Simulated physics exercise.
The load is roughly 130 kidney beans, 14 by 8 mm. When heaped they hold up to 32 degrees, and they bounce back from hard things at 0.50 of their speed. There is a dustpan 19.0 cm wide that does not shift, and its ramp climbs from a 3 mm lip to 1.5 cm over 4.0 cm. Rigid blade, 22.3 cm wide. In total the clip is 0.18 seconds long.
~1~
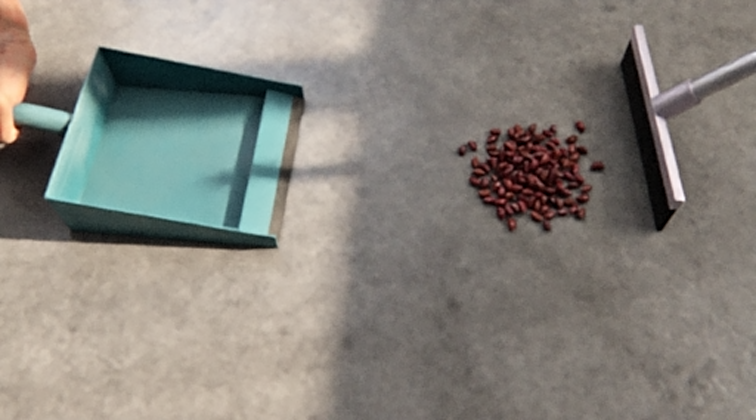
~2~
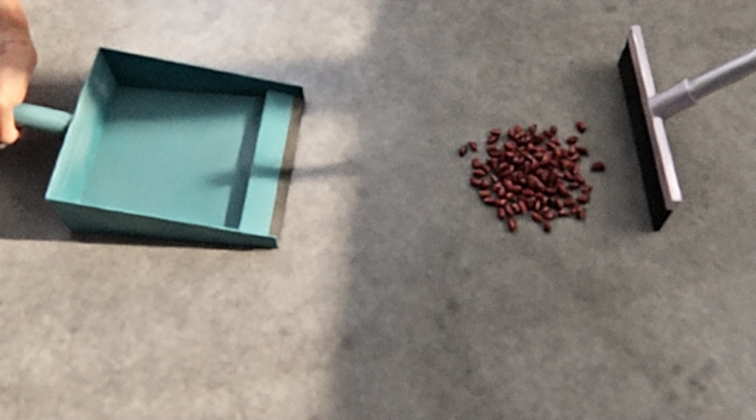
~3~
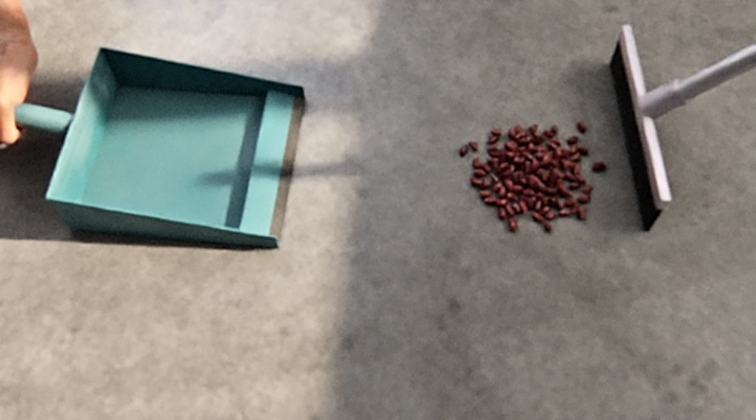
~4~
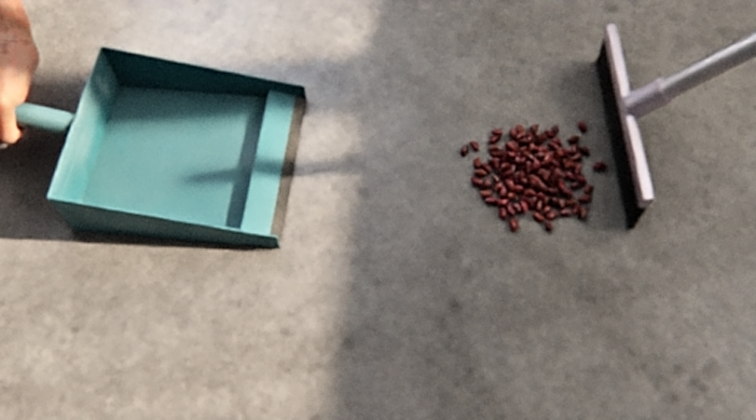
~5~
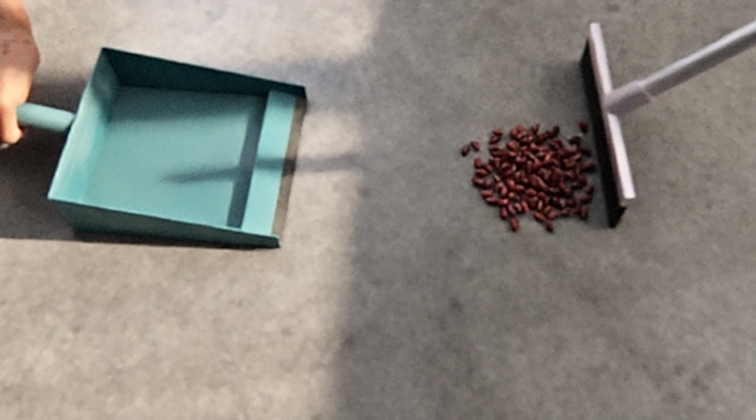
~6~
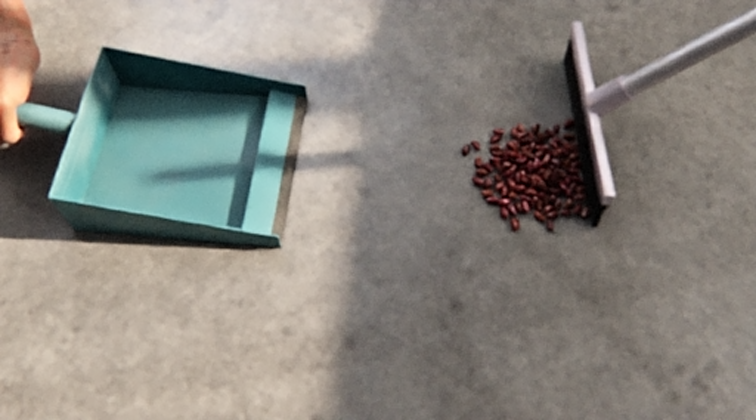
The footage shows a hand holding a teal dustpan still at left on a gray floor while a long-handled blade moves left from the right side, reaching a pile of dark red kidney beans and nudging those along its near edge.
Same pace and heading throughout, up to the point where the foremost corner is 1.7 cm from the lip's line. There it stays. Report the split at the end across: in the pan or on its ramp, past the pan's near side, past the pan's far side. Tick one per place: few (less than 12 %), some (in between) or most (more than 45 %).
Pan - some; near side - few; far side - few.
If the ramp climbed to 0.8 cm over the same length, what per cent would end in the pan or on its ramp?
Estimated share: Around 20 in a hundred.
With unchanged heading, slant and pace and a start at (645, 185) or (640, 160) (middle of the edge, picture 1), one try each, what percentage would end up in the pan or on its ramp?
Around 30 percent, then around 20 percent.
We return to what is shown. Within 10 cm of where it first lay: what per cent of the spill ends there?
I'd say about 5 per cent.
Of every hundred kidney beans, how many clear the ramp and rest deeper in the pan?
I'd put it near 0 per cent.
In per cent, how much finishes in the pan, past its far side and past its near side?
Final shares - pan: 15%, near side: 5%, far side: 5%.
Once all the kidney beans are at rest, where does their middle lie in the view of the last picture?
Roughly (303, 172).
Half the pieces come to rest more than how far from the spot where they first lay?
That distance is around 26 cm.
Then, 0.26 s after the last picture, middle of the blade 17 cm from the lip; 0 % over the lip, far side 5 %, near side 0 %.
Then, 0.43 s after the last picture, middle of the blade 8 cm from the lip; 0 % over the lip, far side 5 %, near side 5 %.
Then, 0.73 s after the last picture, middle of the blade 3 cm from the lip; 15 % over the lip, far side 5 %, near side 5 %.
In the end, pan 15 %, near side 5 %, far side 5 %, in front of the lip or behind the blade 70 %.
